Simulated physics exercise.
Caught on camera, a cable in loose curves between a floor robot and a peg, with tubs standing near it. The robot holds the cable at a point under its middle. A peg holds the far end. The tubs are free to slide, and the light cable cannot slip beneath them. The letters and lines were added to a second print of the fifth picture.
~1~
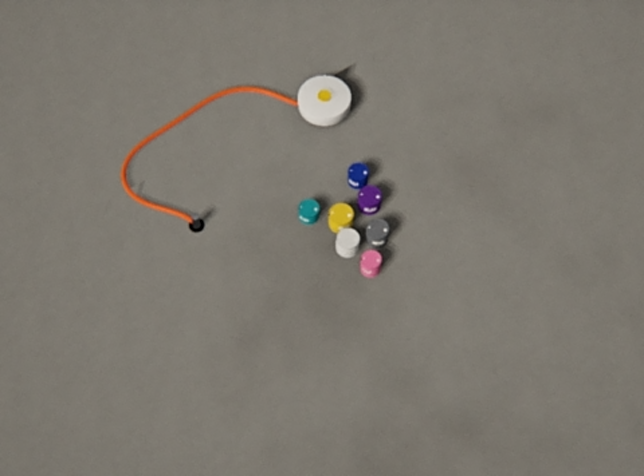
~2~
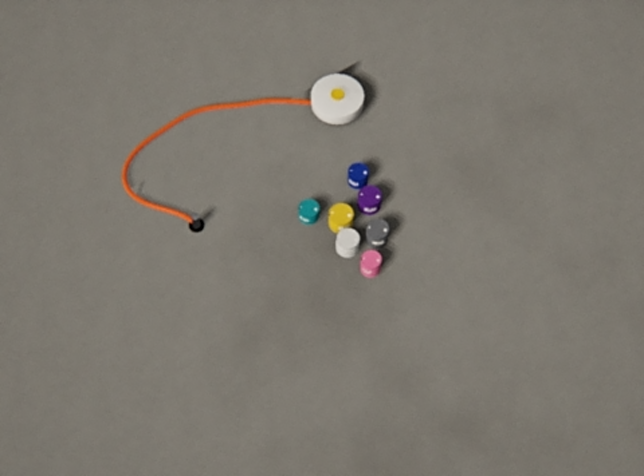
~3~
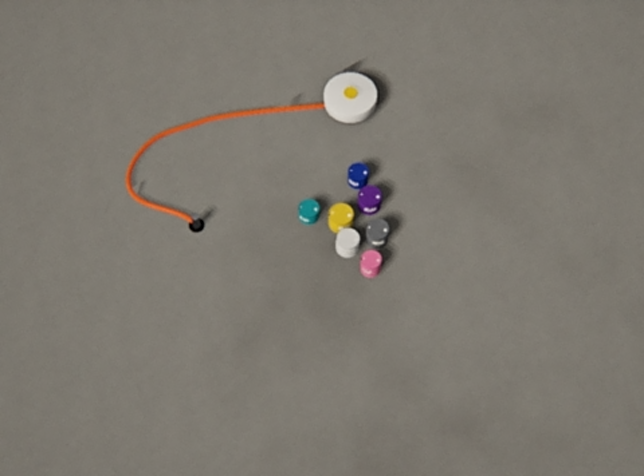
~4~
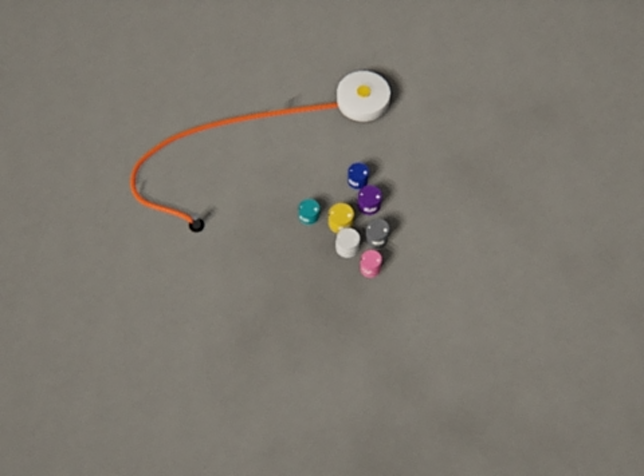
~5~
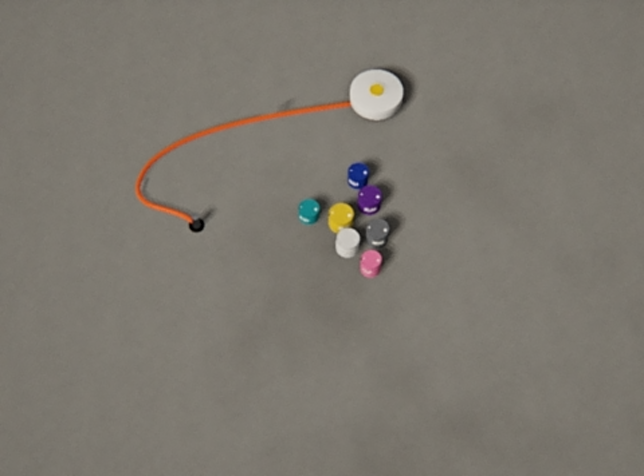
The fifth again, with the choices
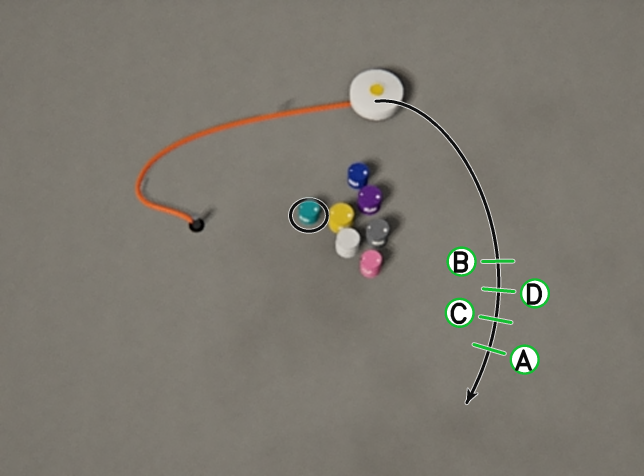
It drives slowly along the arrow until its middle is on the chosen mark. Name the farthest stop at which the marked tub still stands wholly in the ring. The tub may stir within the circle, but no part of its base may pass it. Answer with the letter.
A is the last safe stop.
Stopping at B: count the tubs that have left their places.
The count is none.
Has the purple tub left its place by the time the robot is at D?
By then, no.
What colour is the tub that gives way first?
Blue.
On the marked copy, A at (489, 349); B at (498, 261); C at (496, 320); D at (499, 290); the ring at (309, 215); the route from (376, 101) via (491, 221) to (467, 403).
With A. Early on, robot (463, 151); turquoise tub (309, 212).
Further on, robot (498, 250); turquoise tub (309, 212).
At the end, robot (490, 345); yellow tub (334, 229); purple tub (361, 220); turquoise tub (309, 212); blue tub (342, 211); the turquoise tub is still in its ring.
As for the rest, B is safe but short; C is safe but short; D is safe but short.
